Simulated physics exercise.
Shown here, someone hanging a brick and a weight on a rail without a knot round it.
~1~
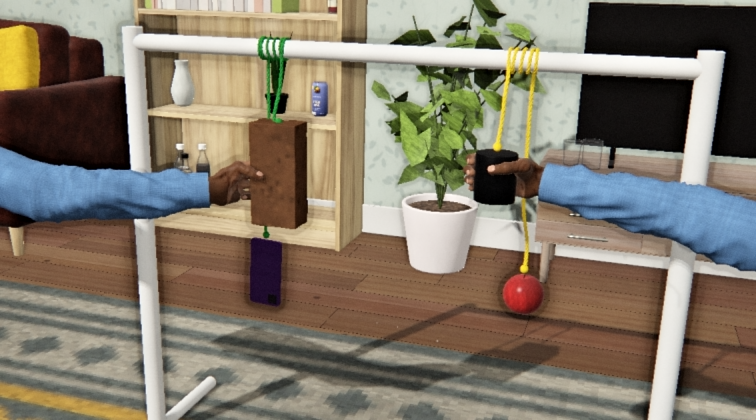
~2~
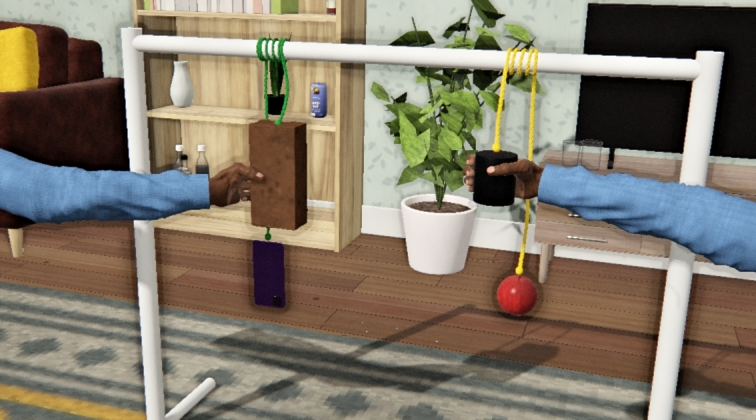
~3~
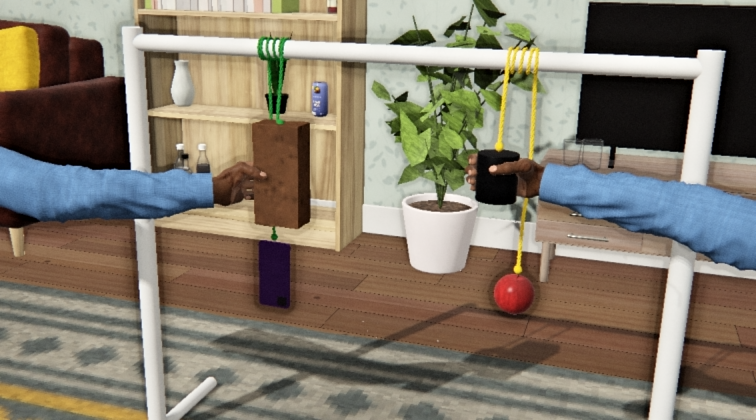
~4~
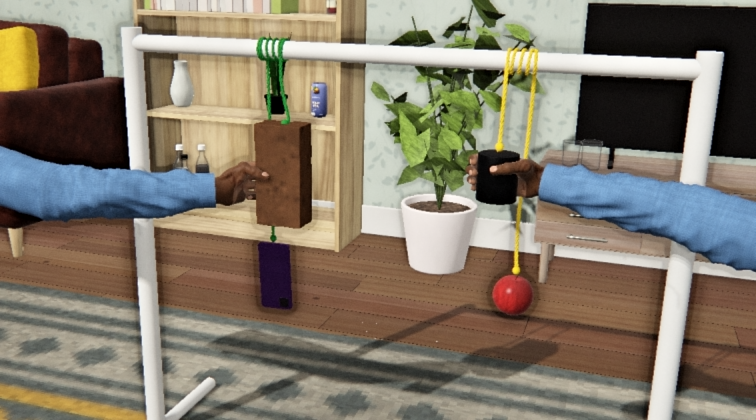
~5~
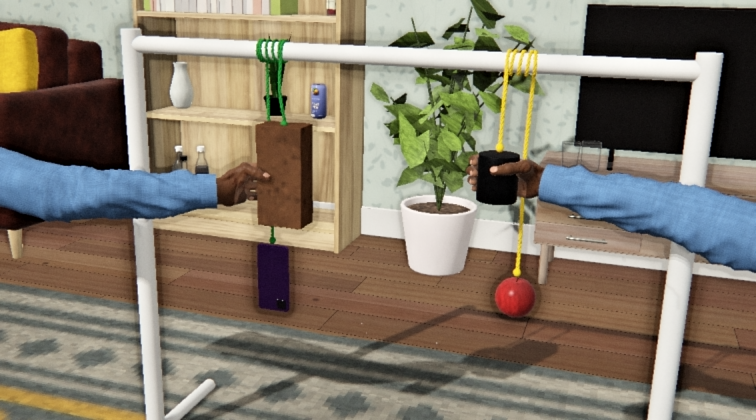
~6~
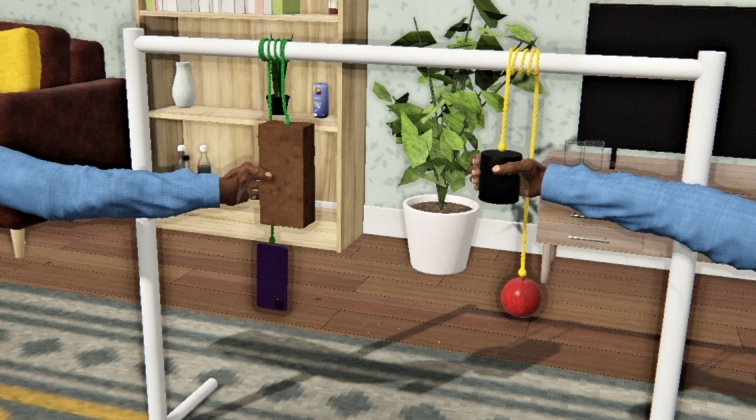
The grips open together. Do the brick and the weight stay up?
In the end the brick stays hanging; the weight is held.
Then, 0.24 s on from there, brick off the floor near (286, 177); weight off the floor near (502, 174).
Then, 0.52 s on from there, brick off the floor near (282, 180); weight off the floor near (504, 174).
Then, 0.98 s on from there, brick off the floor near (284, 183); weight off the floor near (502, 175).
In the end, brick off the floor near (283, 183); weight off the floor near (503, 174). The brick is held and the weight keeps its height.
